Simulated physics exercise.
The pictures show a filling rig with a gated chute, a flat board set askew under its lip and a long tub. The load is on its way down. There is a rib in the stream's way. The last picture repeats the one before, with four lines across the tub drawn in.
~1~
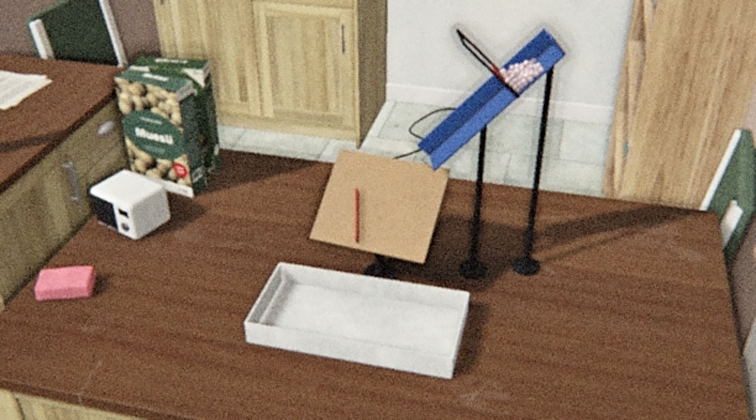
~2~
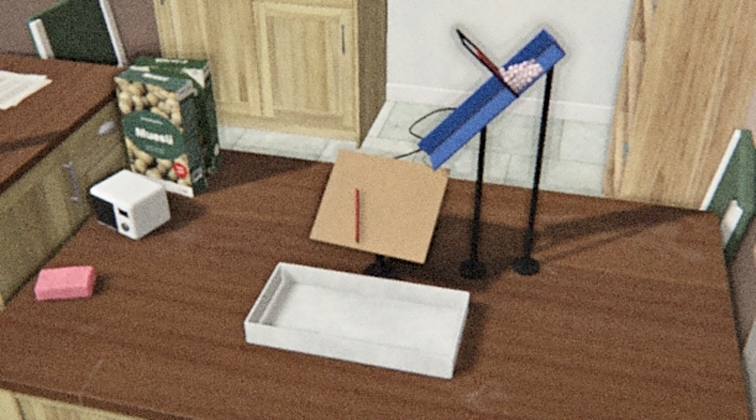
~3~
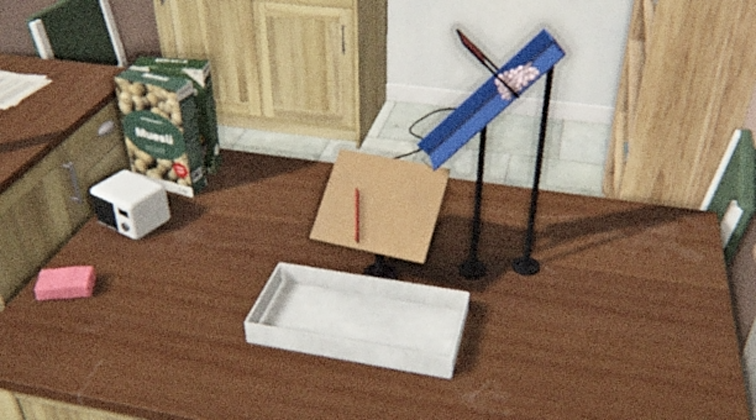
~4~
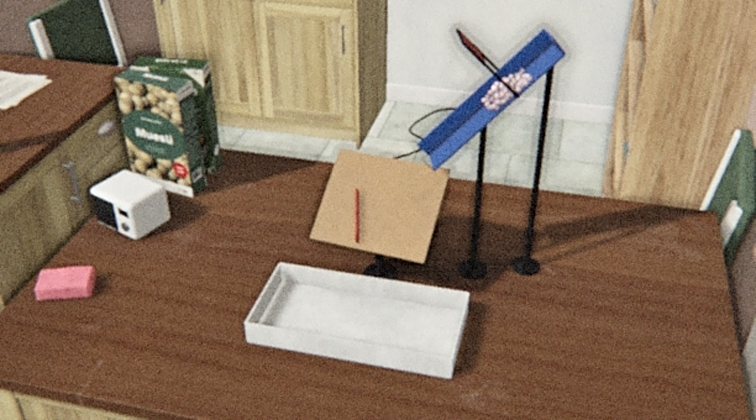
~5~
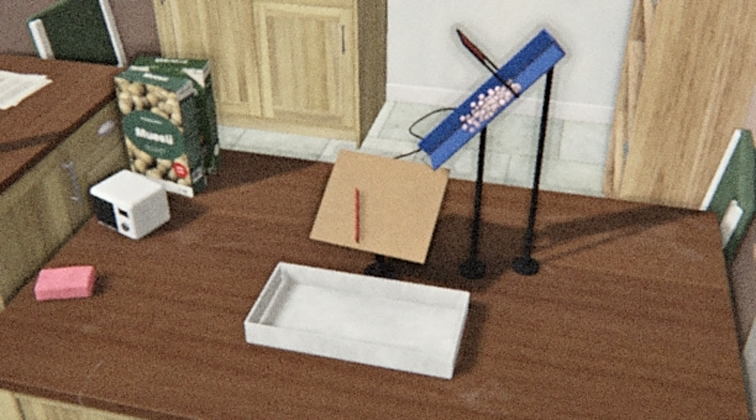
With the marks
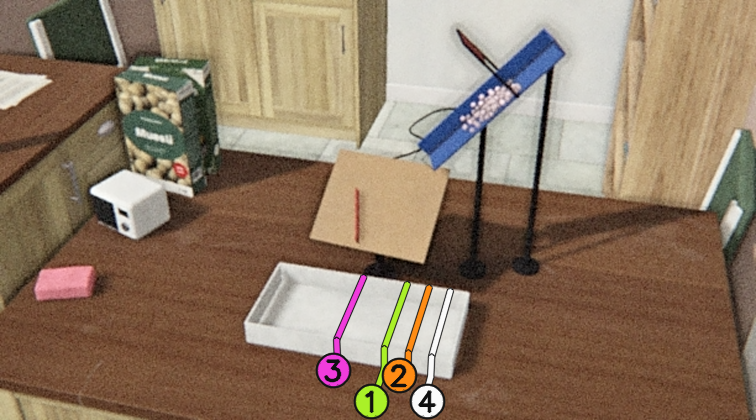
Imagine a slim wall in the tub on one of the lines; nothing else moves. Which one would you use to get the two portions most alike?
Choose 3.
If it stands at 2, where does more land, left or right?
More lands on the left.
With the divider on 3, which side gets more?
The right side.
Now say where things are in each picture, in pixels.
In the first picture, load behind the gate at (519, 73), sugar pearls; lip of the chute at (432, 163), sloping fairly steeply.
In the second picture, middle of the board at (380, 203), tilted fairly steeply; middle of its low edge at (365, 250); of its high edge at (394, 158).
In the third picture, front corners of the tub at (246, 323) and (452, 359), empty; front of the load at (505, 97).
In the fourth picture, middle of the load at (503, 89); its front at (489, 107), about a quarter of the way to the lip; rib from (356, 188) to (356, 240).
In the fifth picture, middle of the load at (494, 104); its front at (466, 127), about half of the way to the lip.
On the marked copy, line 1 crosses the front rim at (384, 347); line 2 crosses the front rim at (408, 351); line 3 crosses the front rim at (336, 339); line 4 crosses the front rim at (431, 355).
With 1, of what is caught, nearly all on the left of the divider, a stray few on the right.
With 2, of what is caught, nearly all on the left of the divider, a stray few on the right.
With 3, of what is caught, about a quarter on the left of the divider, most on the right.
With 4, of what is caught, nearly all on the left of the divider, a stray few on the right.
